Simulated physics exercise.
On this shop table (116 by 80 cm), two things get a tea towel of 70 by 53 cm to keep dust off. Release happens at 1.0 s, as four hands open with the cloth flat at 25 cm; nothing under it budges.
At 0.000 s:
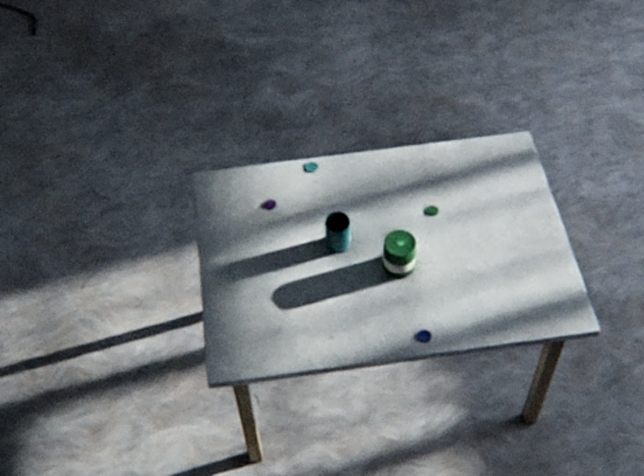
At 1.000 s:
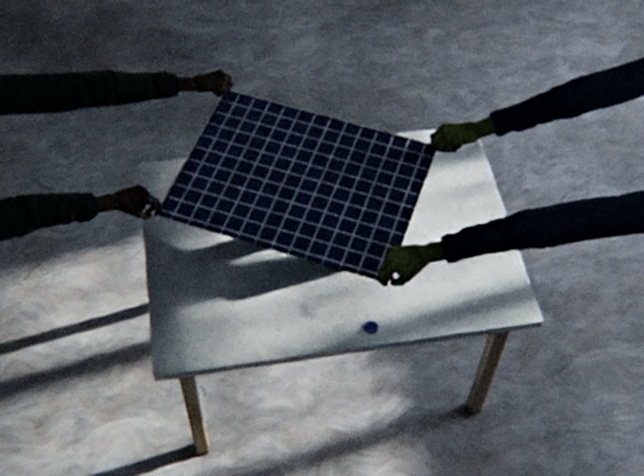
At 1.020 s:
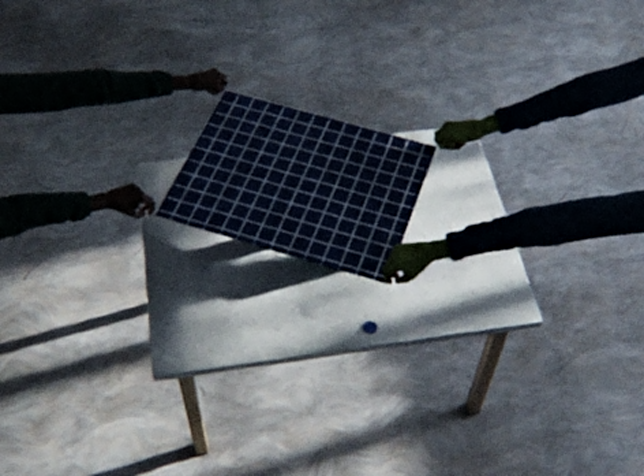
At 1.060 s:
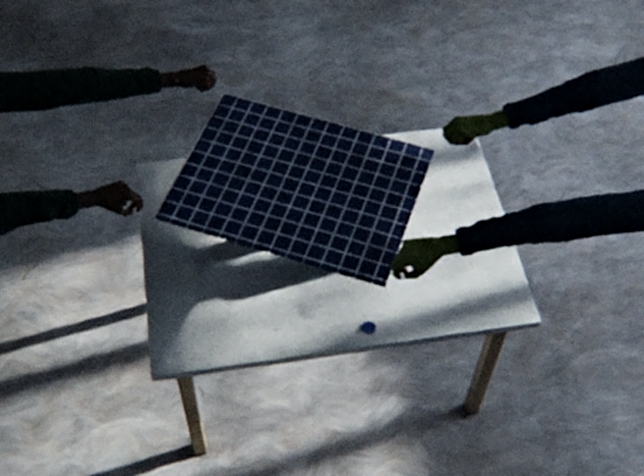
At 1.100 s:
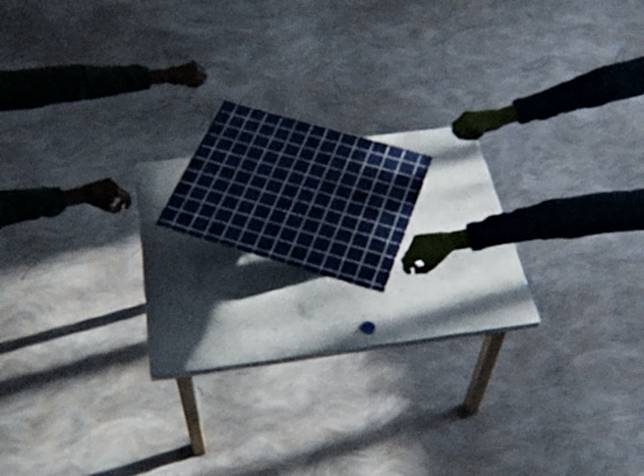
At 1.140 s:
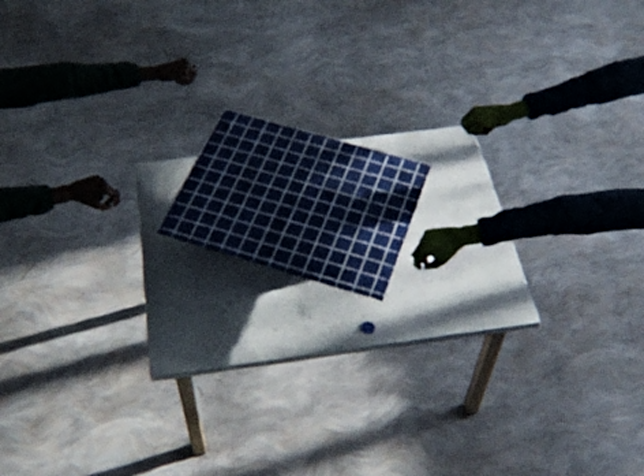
In a dim room streaked with bands of light, a pale table on wooden legs is seen from above at an angle. On it stand a teal cup and, to its right, a green tin, with small teal, purple, green and blue pieces around them. The view shifts slightly as four hands hold a dark blue gridded cloth flat above the table, then open and draw back while it lowers, still flat.
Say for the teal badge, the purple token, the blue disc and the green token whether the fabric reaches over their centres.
My prediction: The teal badge is going to be masked. The purple token is going to be masked. The blue disc is going to stay in plain view. The green token is going to be masked.
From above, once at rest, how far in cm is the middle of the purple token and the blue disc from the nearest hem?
Roughly 3 cm, 7 cm.
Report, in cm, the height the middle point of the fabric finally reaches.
About 12 cm.
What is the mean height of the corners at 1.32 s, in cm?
I'd guess the corners are around 1 cm high then.
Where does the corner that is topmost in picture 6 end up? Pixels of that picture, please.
Around pixel (231, 149).
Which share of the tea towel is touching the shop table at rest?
I'd put it near 40 in a hundred.
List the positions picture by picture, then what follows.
Teal badge (312, 167); purple token (270, 204); blue disc (424, 336); green token (432, 210); teal cup (338, 222), 12 cm tall; green tin (400, 243), 12 cm tall, in the first picture.
Tea towel corners (155, 214) (225, 89) (438, 146) (388, 284); highest point 25 cm, lowest 25 cm, in the second picture.
Tea towel corners (154, 215) (225, 89); highest point 25 cm, lowest 25 cm, in the third picture.
Tea towel corners (153, 218) (224, 93); highest point 23 cm, lowest 23 cm, in the fourth picture.
Tea towel corners (154, 224) (224, 100); highest point 20 cm, lowest 20 cm, in the fifth picture.
Tea towel corners (156, 233) (225, 109) (431, 166) (382, 302); highest point 16 cm, lowest 16 cm, in the sixth picture.
After 1.3 s, 35 % of it is down, spanning 78 by 68 cm, above purple token, teal badge, green token.
After 1.5 s, 40 % of it is down, spanning 78 by 71 cm, above purple token, teal badge, green token.
After 1.7 s, 40 % of it is down, spanning 78 by 70 cm, above purple token, teal badge, green token.
After 1.9 s, 40 % of it is down, spanning 78 by 70 cm, above purple token, teal badge, green token.
After 2.7 s, 40 % of it is down, spanning 78 by 70 cm, above purple token, teal badge, green token.
